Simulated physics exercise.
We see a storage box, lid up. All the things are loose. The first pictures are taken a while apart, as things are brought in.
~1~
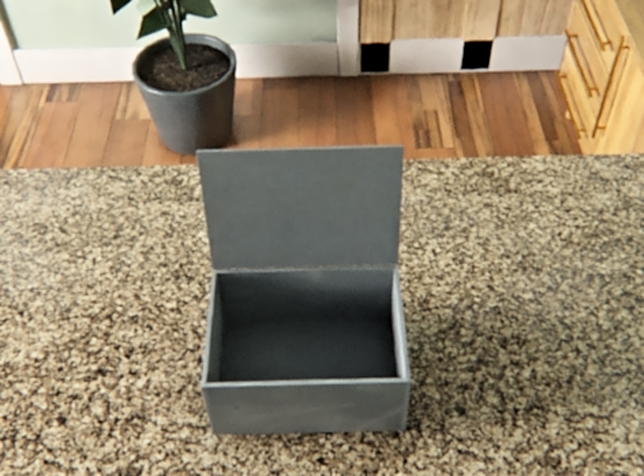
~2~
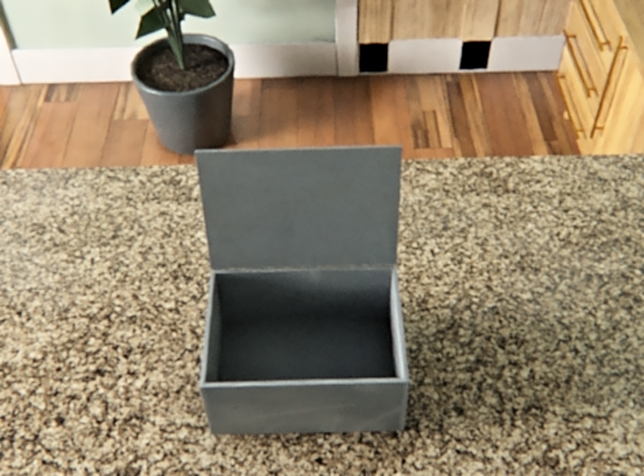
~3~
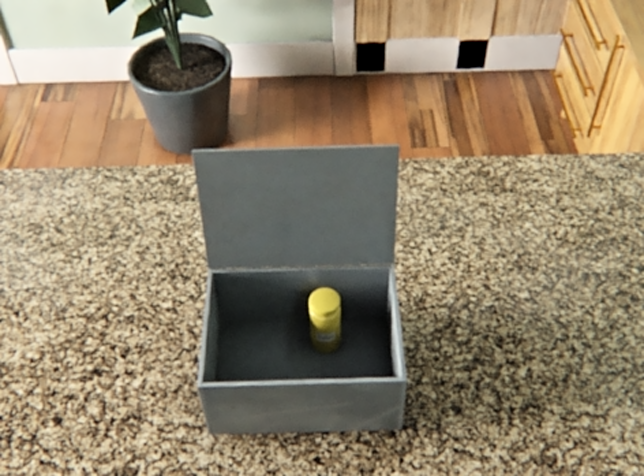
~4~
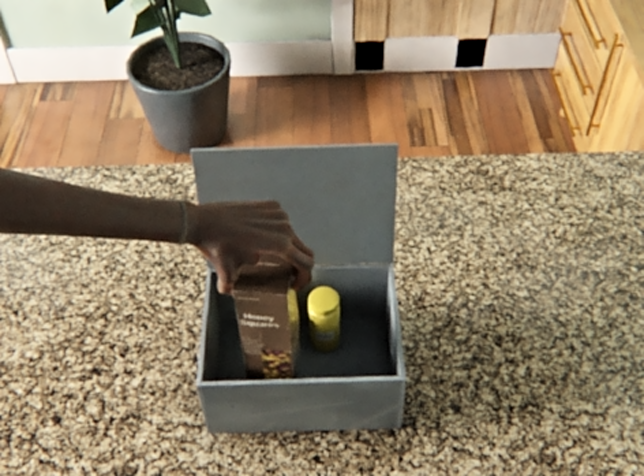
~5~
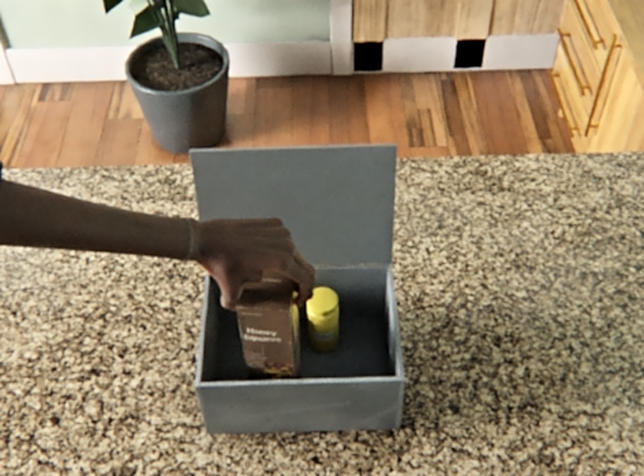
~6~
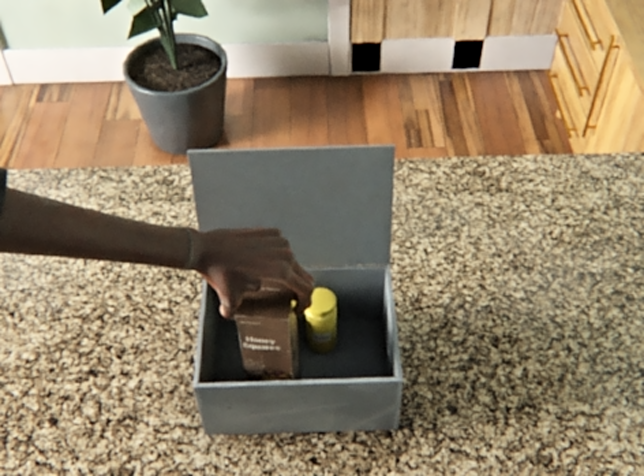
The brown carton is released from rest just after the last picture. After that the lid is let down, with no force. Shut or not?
In the end the lid is held up.
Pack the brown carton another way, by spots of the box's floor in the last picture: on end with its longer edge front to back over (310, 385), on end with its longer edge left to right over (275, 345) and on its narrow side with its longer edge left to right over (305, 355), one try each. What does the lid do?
First try: It will not close; second try: It will not close; third try: It closes.
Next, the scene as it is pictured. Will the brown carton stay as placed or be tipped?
The brown carton stays as placed.
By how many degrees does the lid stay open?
Some 45° above the rim.
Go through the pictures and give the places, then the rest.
In the first picture, the last thing is not in view yet.
In the second picture, the last thing is not in view yet.
In the third picture, the last thing is not in view yet; yellow shaker (325, 321).
The fourth picture shows coming down; brown carton (270, 326); yellow shaker (325, 320).
The fifth picture shows coming down; brown carton (272, 340); yellow shaker (323, 320).
The sixth picture shows in place under the hand; brown carton (271, 347); yellow shaker (321, 321).
Then, 1.30 s on from there, lid 78° above the rim.
Then, 1.70 s on from there, lid 52° above the rim.
In the end, lid 47° above the rim; both unmoved. At the end, from the last picture's camera, brown carton near (271, 347).
